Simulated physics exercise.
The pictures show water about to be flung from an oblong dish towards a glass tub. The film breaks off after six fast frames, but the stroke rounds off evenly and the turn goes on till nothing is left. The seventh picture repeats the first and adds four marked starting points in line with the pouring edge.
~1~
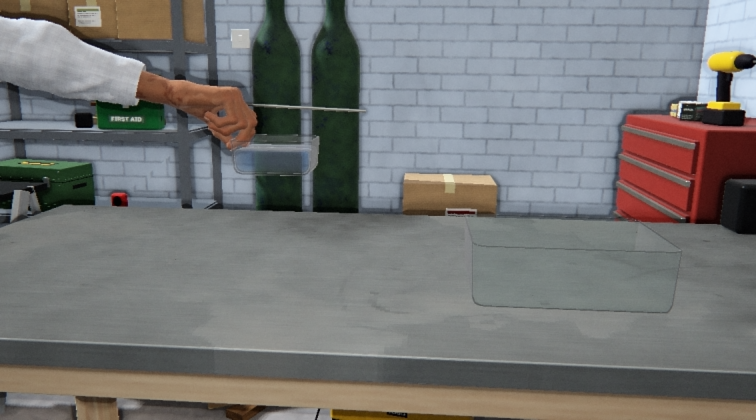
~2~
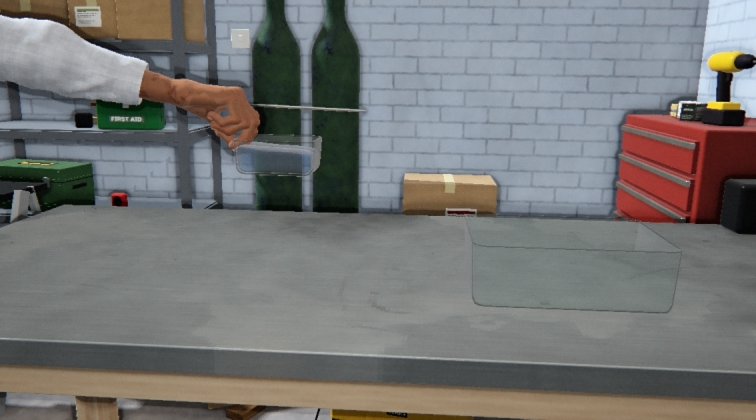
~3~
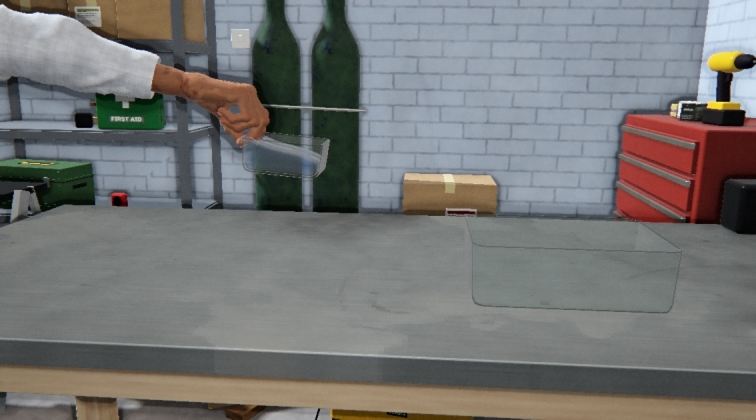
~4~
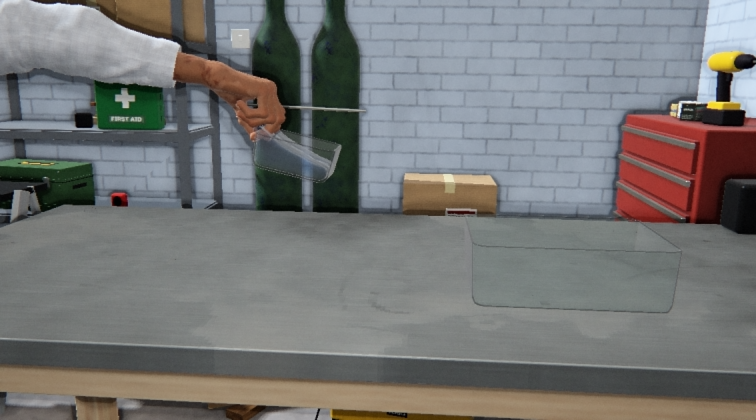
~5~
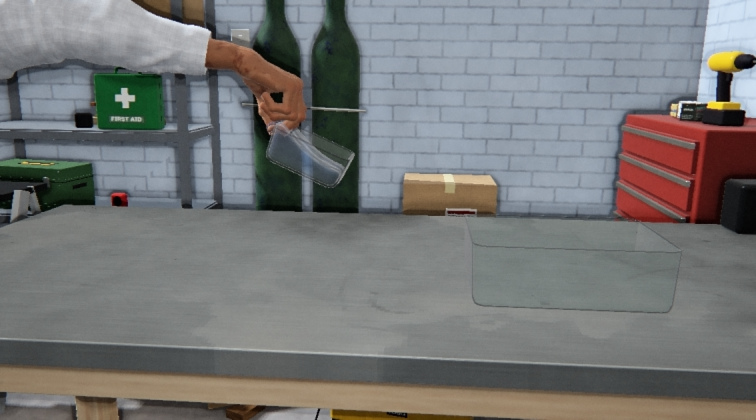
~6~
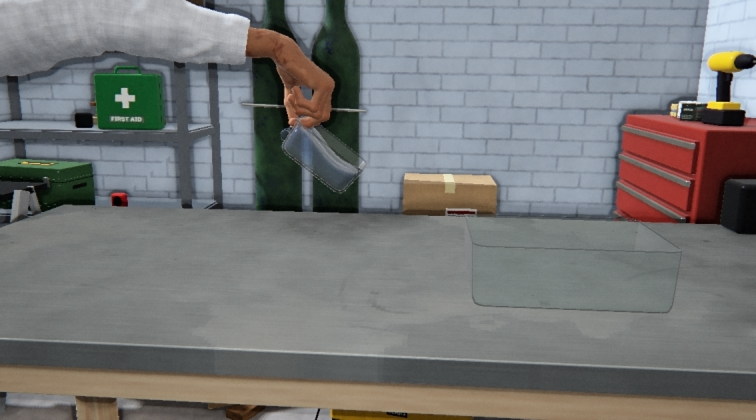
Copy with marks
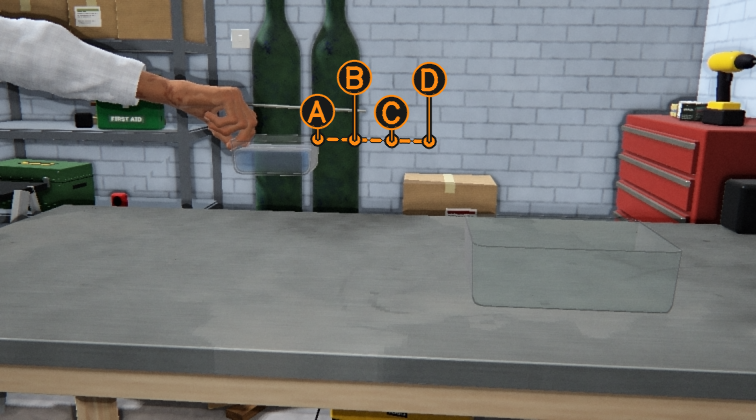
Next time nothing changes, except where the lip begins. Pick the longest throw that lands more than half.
Choose B.
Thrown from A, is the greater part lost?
Yes, it does.
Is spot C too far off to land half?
No, that is safe.
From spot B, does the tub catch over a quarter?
Yes, clearly.
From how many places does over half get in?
Three of the four.
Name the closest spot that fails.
A.
On the marked copy, A at (317, 139); B at (354, 139); C at (391, 140); D at (429, 141).
If A is chosen, about 20 % lands in the tub, 76 % falls short and 4 % goes beside or beyond.
If B is chosen, about 66 % lands in the tub, 26 % falls short and 8 % goes beside or beyond.
If C is chosen, about 80 % lands in the tub, 12 % falls short and 8 % goes beside or beyond.
If D is chosen, about 86 % lands in the tub, 4 % falls short and 10 % goes beside or beyond.
